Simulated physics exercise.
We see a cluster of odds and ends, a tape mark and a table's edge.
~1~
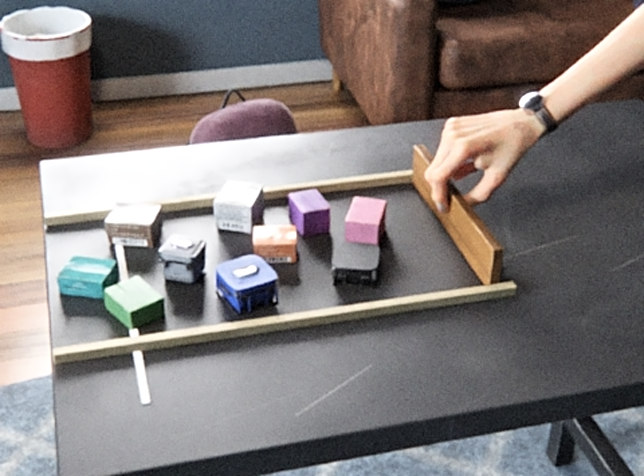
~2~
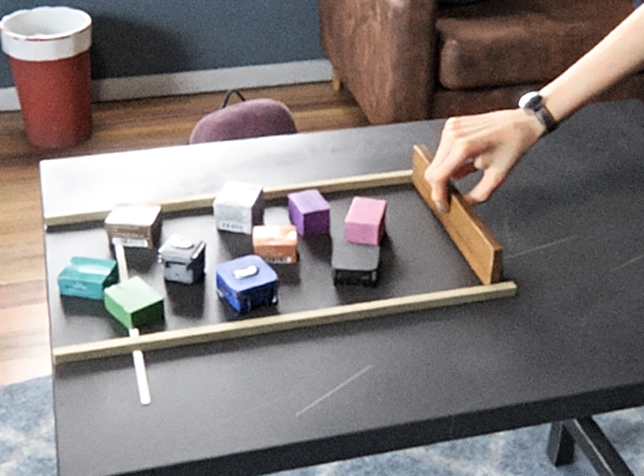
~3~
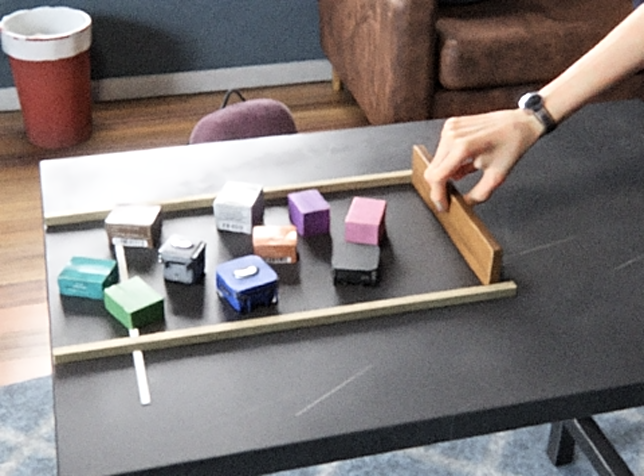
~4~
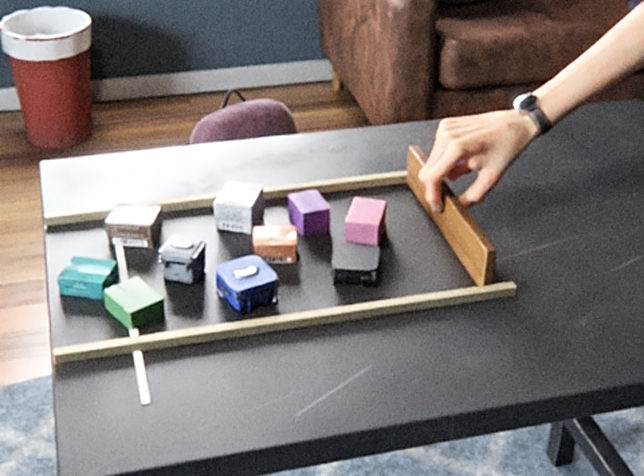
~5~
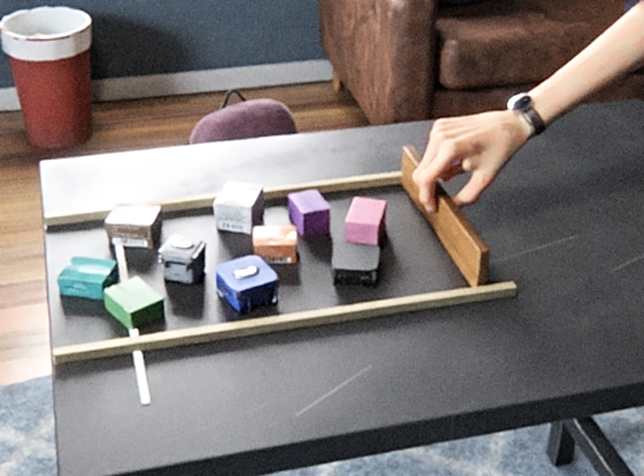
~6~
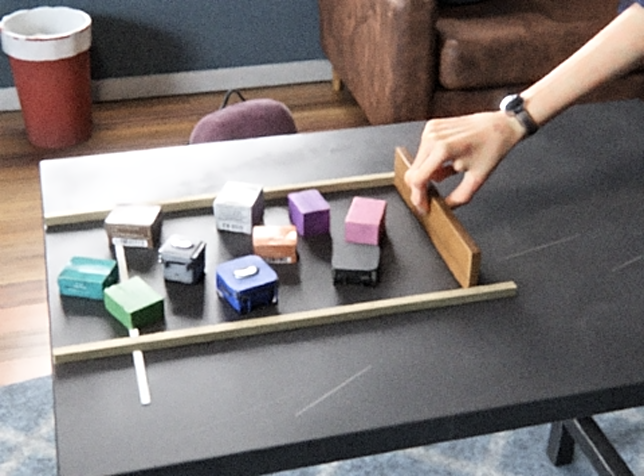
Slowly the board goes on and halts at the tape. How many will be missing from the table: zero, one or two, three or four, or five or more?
Here the number that fall off is three or four.
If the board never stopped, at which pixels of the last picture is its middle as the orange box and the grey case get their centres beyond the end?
About (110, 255), and (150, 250) for the other.
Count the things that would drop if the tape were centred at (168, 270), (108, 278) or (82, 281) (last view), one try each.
The counts: 1, 5 and 6.
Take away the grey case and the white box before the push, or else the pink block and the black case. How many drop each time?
Fallen: 2, and 1 in the other try.
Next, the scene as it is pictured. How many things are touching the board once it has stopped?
That makes 4.
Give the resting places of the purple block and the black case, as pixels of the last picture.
Near (97, 236) and (106, 303).
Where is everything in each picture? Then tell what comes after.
Turquoise box (88, 277); green block (135, 303); brown box (135, 225); board (453, 212); tape (124, 276), in the first frame.
Green block (135, 303); blue case (246, 285), in the second frame.
Brown box (135, 225); pink block (366, 224), in the third frame.
Turquoise box (88, 277); purple block (309, 213), in the fourth frame.
Green block (135, 303); white box (240, 207), in the fifth frame.
Turquoise box (88, 277); green block (135, 303); brown box (135, 225); board (433, 215); tape (124, 276), in the sixth frame.
Soon after, none off yet; turquoise box at rest near (88, 277); green block at rest near (135, 303); brown box at rest near (135, 225).
In the end, the number that fall off is three or four; gone, grey case, green block and turquoise box.
